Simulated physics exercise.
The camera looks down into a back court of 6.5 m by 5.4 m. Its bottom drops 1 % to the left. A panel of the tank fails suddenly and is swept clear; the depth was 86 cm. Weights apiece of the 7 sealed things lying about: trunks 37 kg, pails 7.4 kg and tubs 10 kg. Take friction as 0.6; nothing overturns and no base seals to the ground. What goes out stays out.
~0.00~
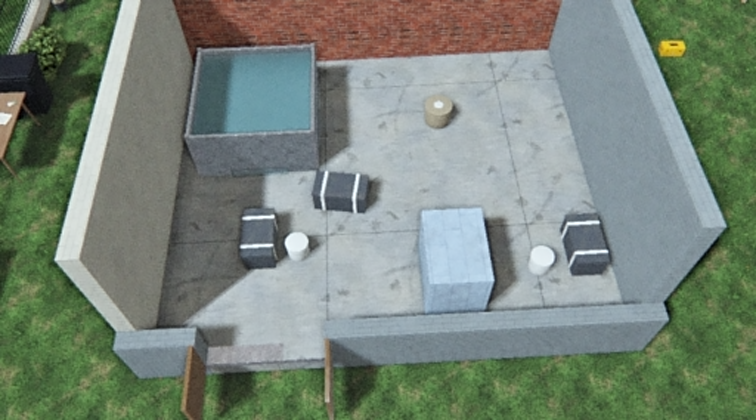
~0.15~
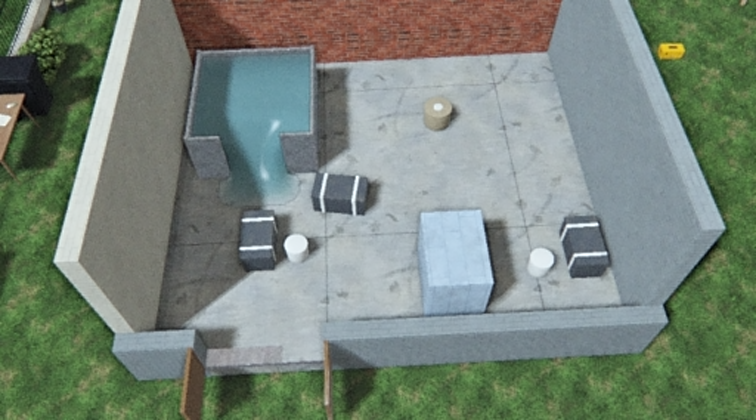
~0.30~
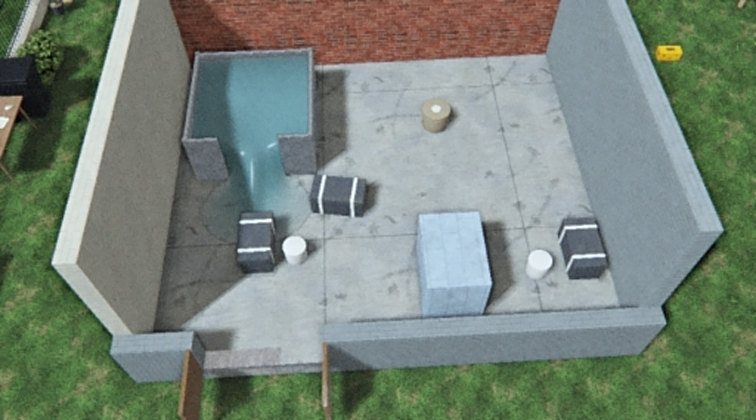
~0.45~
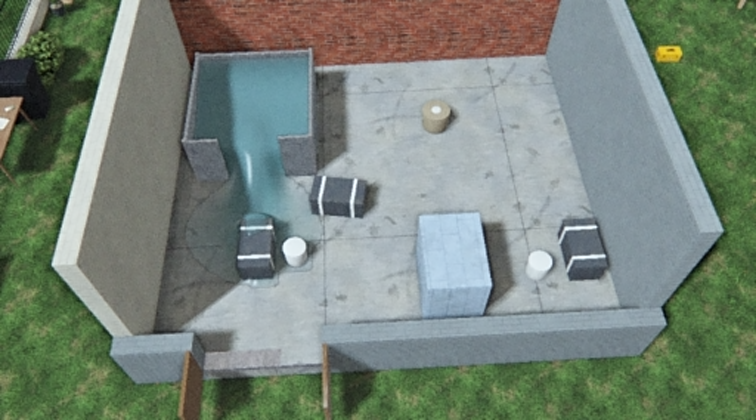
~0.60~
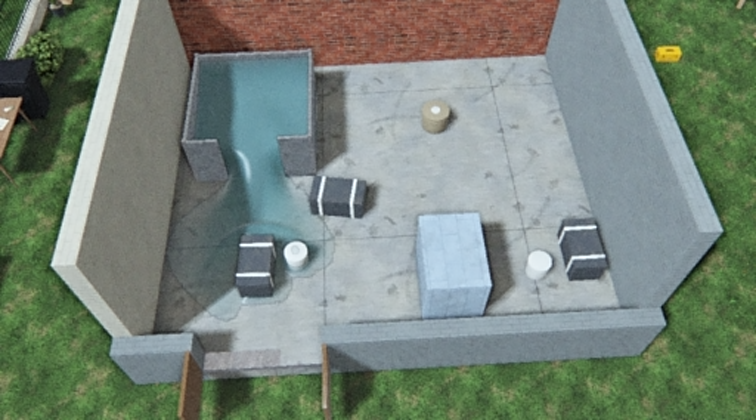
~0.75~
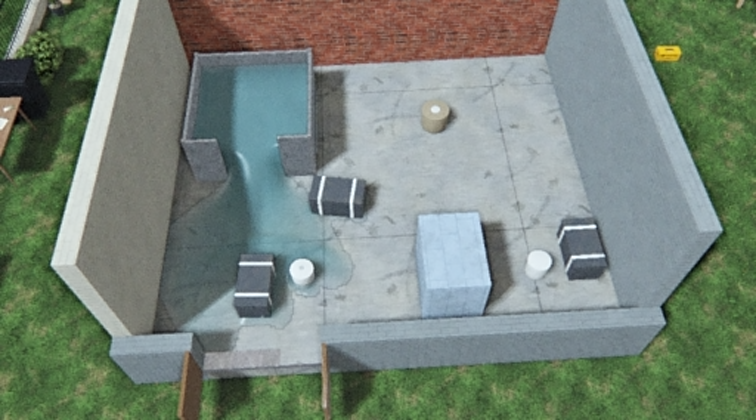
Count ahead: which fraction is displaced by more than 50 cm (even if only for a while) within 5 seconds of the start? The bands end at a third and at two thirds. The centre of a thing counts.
That comes to less than a third.
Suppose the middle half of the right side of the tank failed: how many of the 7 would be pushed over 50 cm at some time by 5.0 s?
In that case 3 of them.
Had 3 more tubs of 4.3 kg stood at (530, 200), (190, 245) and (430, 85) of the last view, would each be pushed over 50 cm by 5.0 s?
In that order: Less, more, under.
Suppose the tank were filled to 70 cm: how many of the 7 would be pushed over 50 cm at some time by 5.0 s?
Then 2.
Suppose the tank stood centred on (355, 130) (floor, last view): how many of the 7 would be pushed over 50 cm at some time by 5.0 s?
Then 3.
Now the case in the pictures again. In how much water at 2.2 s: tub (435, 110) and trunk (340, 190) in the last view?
Roughly 0 and 2 cm.
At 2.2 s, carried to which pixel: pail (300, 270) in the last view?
Near (398, 303).
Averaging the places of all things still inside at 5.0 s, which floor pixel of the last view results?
At about (410, 188).
After 1.1 s 2 of 7 are over 50 cm from their spots; 0 afloat.
After 2.2 s 2 of 7 are over 50 cm from their spots; 1 afloat.
After 3.5 s 2 of 7 are over 50 cm from their spots; 0 afloat.
After 5.0 s 2 of 7 are over 50 cm from their spots, and 2 have been at some point; 0 afloat.
